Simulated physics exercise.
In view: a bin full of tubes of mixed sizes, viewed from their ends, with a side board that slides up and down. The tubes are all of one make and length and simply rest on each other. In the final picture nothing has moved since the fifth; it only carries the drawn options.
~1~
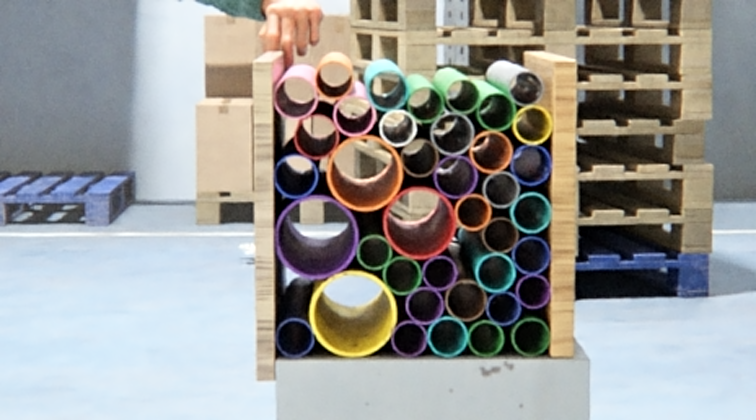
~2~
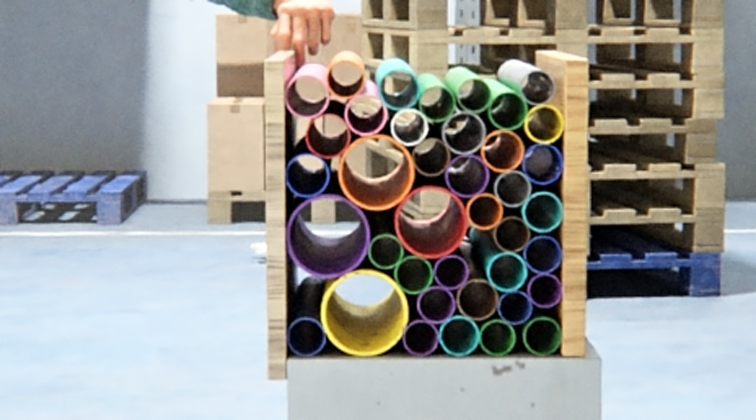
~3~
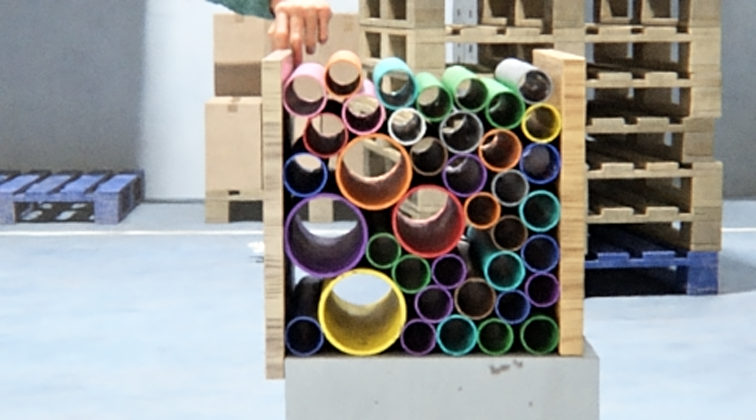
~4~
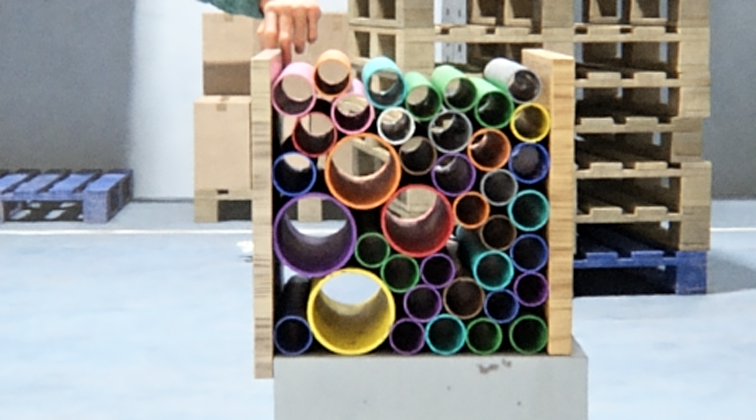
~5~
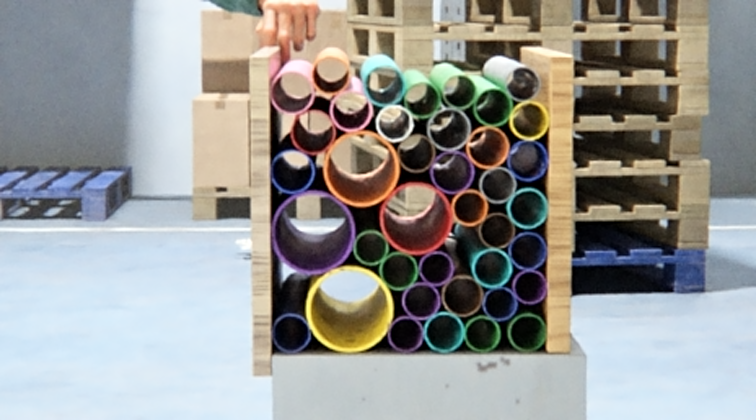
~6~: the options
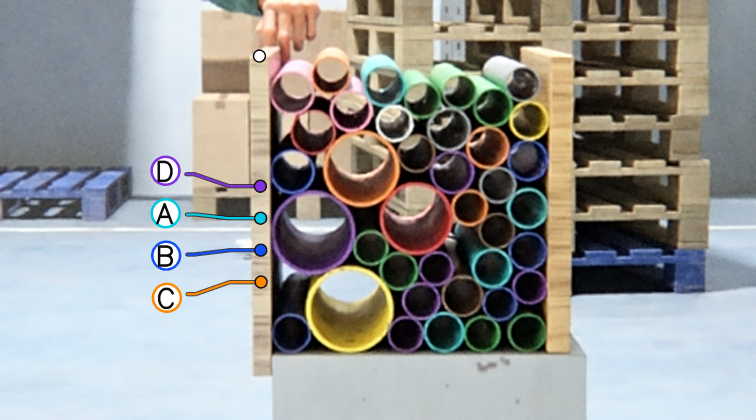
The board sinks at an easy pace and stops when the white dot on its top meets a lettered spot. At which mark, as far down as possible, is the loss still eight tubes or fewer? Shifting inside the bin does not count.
The last mark within the limit is C.
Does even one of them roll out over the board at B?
Yes, at B.
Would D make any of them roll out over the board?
Yes.
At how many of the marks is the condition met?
Four of the four.
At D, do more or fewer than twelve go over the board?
It loses fewer than twelve.
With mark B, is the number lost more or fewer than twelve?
It loses fewer than twelve.
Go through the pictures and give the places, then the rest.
In the first frame, a green tube (402, 275); a blue tube (531, 255); a blue tube (296, 176).
In the second frame, a blue tube (308, 175); a red tube (328, 136).
In the third frame, a pink tube (364, 114); a turquoise tube (397, 88).
In the fourth frame, side board (270, 199); a blue tube (293, 336).
In the fifth frame, a green tube (527, 332); a green tube (399, 271); a blue tube (528, 251).
On the marked copy, A at (261, 218); B at (261, 250); C at (261, 282); D at (261, 186); the white dot at (260, 56).
Taking C. A third of the way, top of the board (270, 151).
Two thirds of the way, top of the board (271, 255).
When it is over, top of the board (271, 281), six out over the board.
As for the rest, A six out over the board; B six out over the board; D two out over the board.
